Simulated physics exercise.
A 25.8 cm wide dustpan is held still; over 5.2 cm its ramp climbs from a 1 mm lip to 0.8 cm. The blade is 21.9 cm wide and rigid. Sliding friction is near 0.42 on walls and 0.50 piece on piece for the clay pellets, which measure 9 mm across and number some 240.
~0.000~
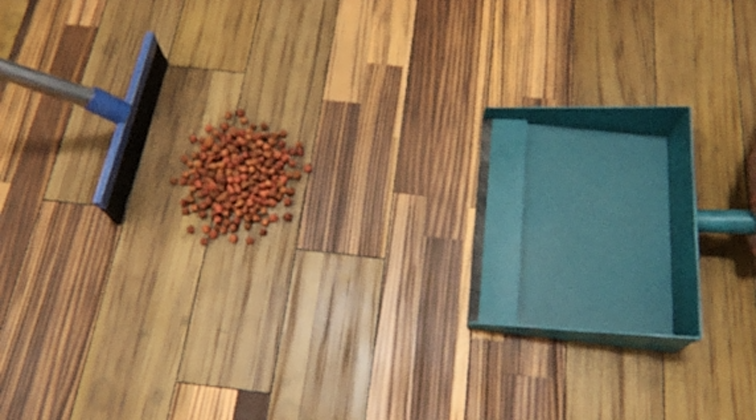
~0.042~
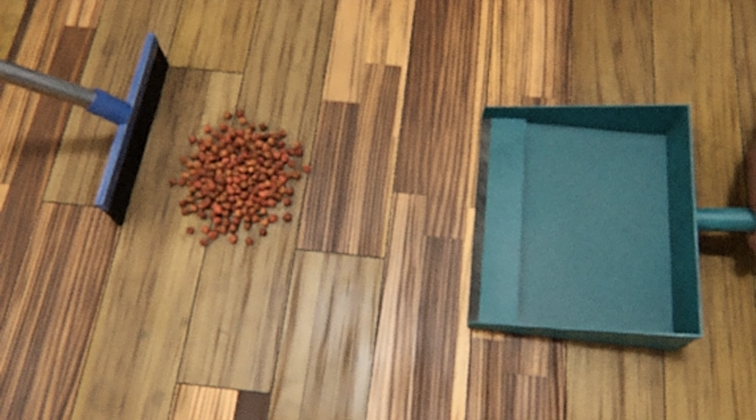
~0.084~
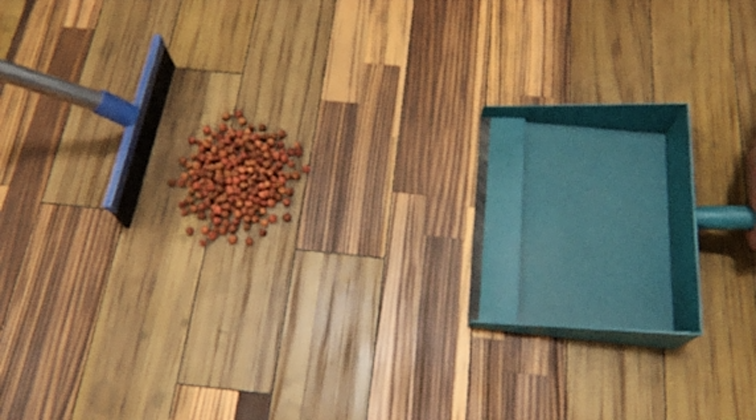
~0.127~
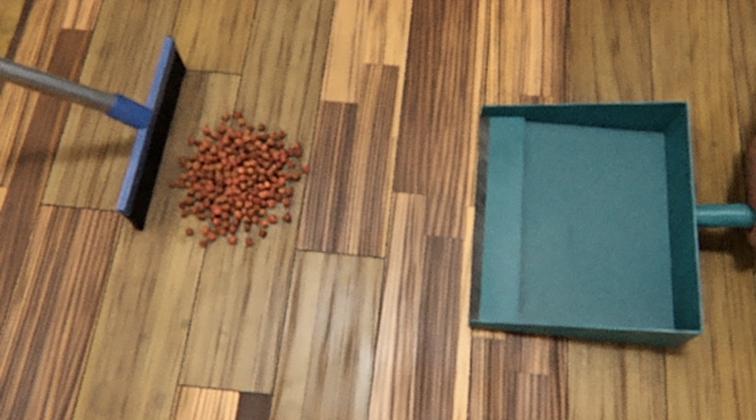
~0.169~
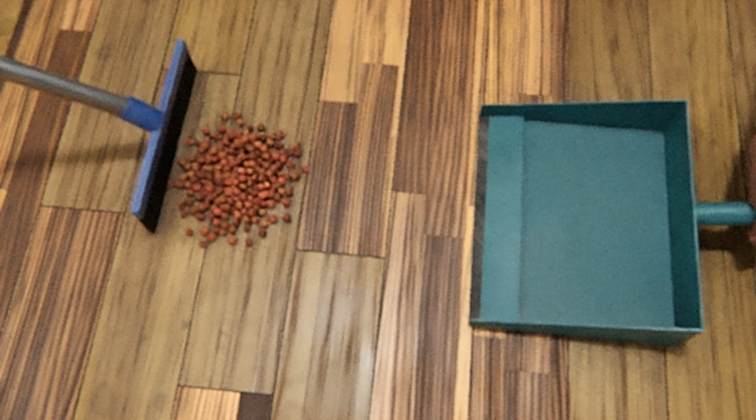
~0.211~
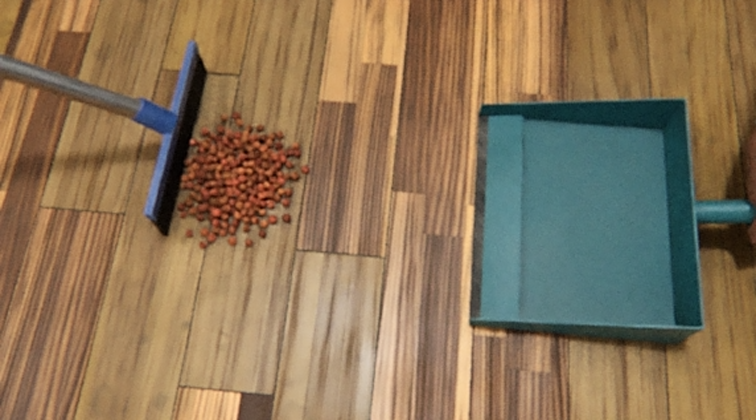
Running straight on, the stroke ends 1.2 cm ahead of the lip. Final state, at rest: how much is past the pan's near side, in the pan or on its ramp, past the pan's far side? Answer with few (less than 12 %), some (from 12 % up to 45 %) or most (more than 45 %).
Near side - few; pan - most; far side - few.
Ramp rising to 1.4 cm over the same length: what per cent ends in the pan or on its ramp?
Estimated share: Around 60 in a hundred.
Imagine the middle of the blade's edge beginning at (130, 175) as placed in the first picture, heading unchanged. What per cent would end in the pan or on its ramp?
Around 65 %.
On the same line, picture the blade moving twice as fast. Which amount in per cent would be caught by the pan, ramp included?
In that case some 65 per cent.
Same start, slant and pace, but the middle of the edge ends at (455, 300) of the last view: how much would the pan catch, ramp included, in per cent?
About 40 per cent.
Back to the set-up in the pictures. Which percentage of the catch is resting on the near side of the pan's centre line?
Roughly 30 in a hundred.
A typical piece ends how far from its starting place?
That distance is close to 30 cm.
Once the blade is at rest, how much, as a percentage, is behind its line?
Roughly 15 percent of it.
After 0.64 s, middle of the blade 19 cm from the lip; 0 % over the lip, far side 0 %, near side 0 %.
After 0.93 s, middle of the blade 9 cm from the lip; 0 % over the lip, far side 0 %, near side 0 %.
After 1.33 s, middle of the blade 1 cm from the lip; 60 % over the lip, far side 0 %, near side 0 %.
In the end, at 1.6 s, near side 0 %, pan 60 %, far side 0 %, in front of the lip or behind the blade 35 %.
